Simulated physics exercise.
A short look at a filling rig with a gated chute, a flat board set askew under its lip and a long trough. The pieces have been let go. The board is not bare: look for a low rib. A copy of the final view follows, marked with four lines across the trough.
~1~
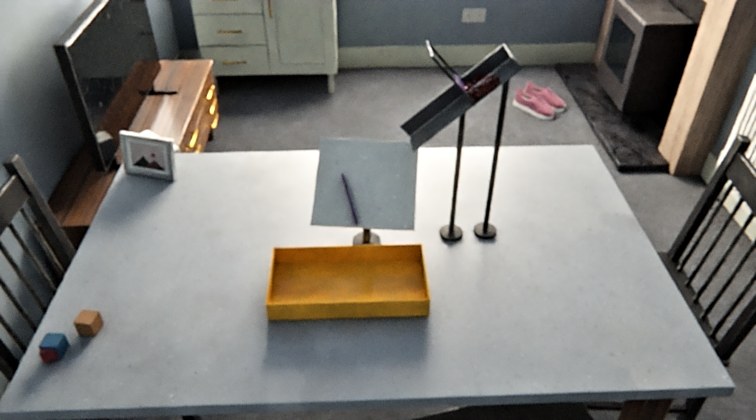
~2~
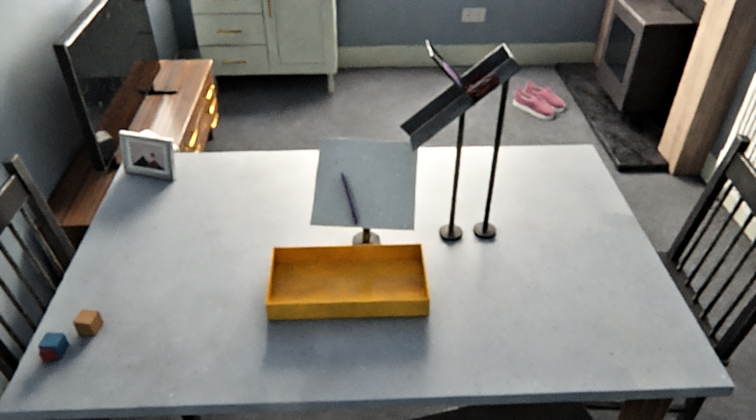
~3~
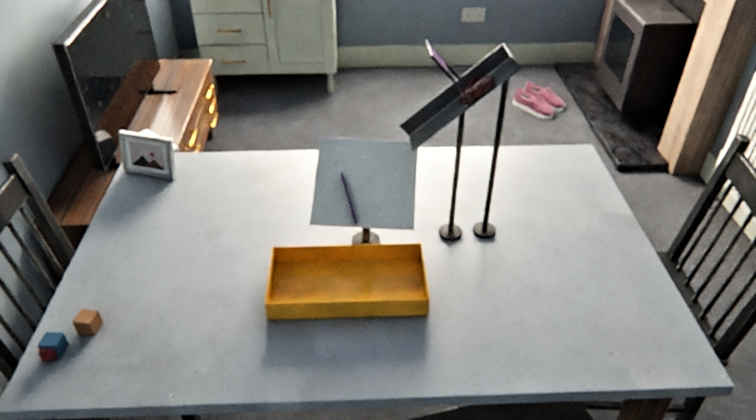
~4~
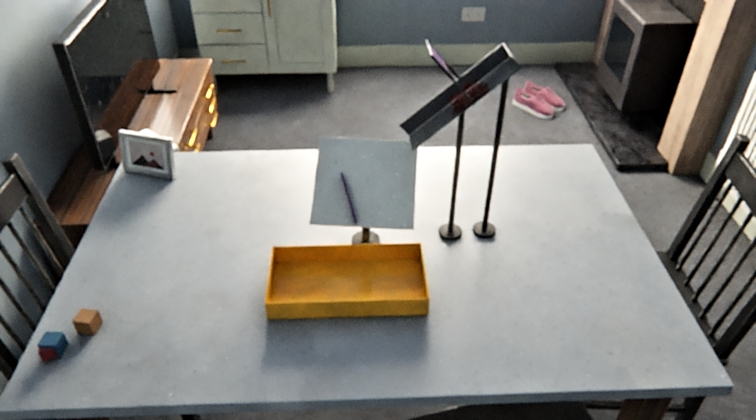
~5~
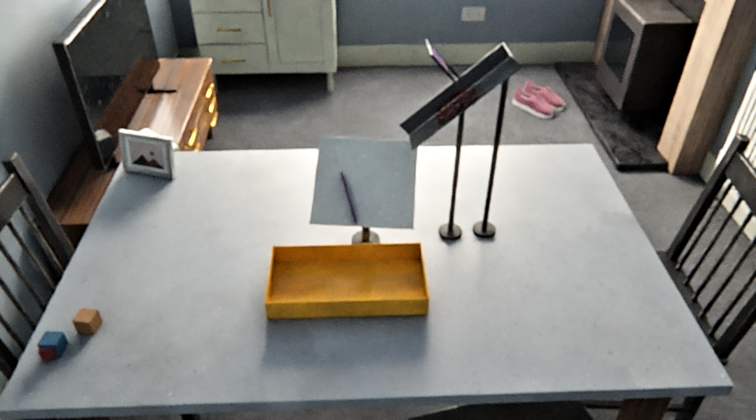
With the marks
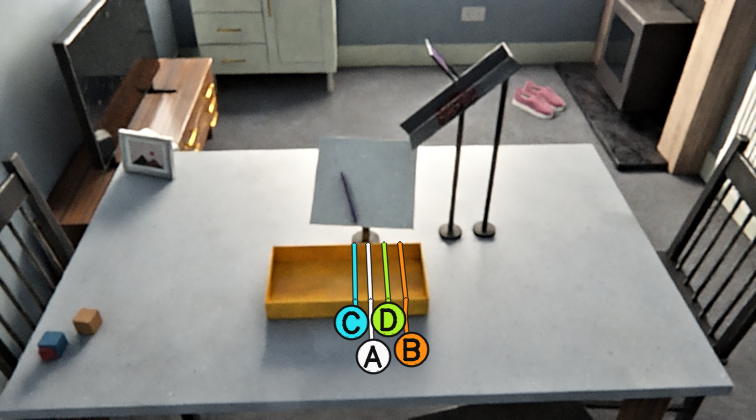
On a grey table in a living room, dark red beans slid partway down a raised, sloping chute, moving leftward, while the tilted board with its thin rib and the empty yellow trough stayed still.
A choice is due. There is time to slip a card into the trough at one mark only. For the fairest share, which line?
A works best here.
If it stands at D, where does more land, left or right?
More lands on the left.
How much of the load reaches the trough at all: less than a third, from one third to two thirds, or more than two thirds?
More than two thirds.
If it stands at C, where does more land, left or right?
More lands on the right.
On the marked copy, line A crosses the front rim at (370, 300); line B crosses the front rim at (405, 299); line C crosses the front rim at (355, 300); line D crosses the front rim at (388, 299).
Choosing A, of what is caught, about two thirds on the left of the divider, about a third on the right.
Choosing B, of what is caught, all on the left of the divider, none on the right.
Choosing C, of what is caught, a small part on the left of the divider, nearly all on the right.
Choosing D, of what is caught, nearly all on the left of the divider, a stray few on the right.
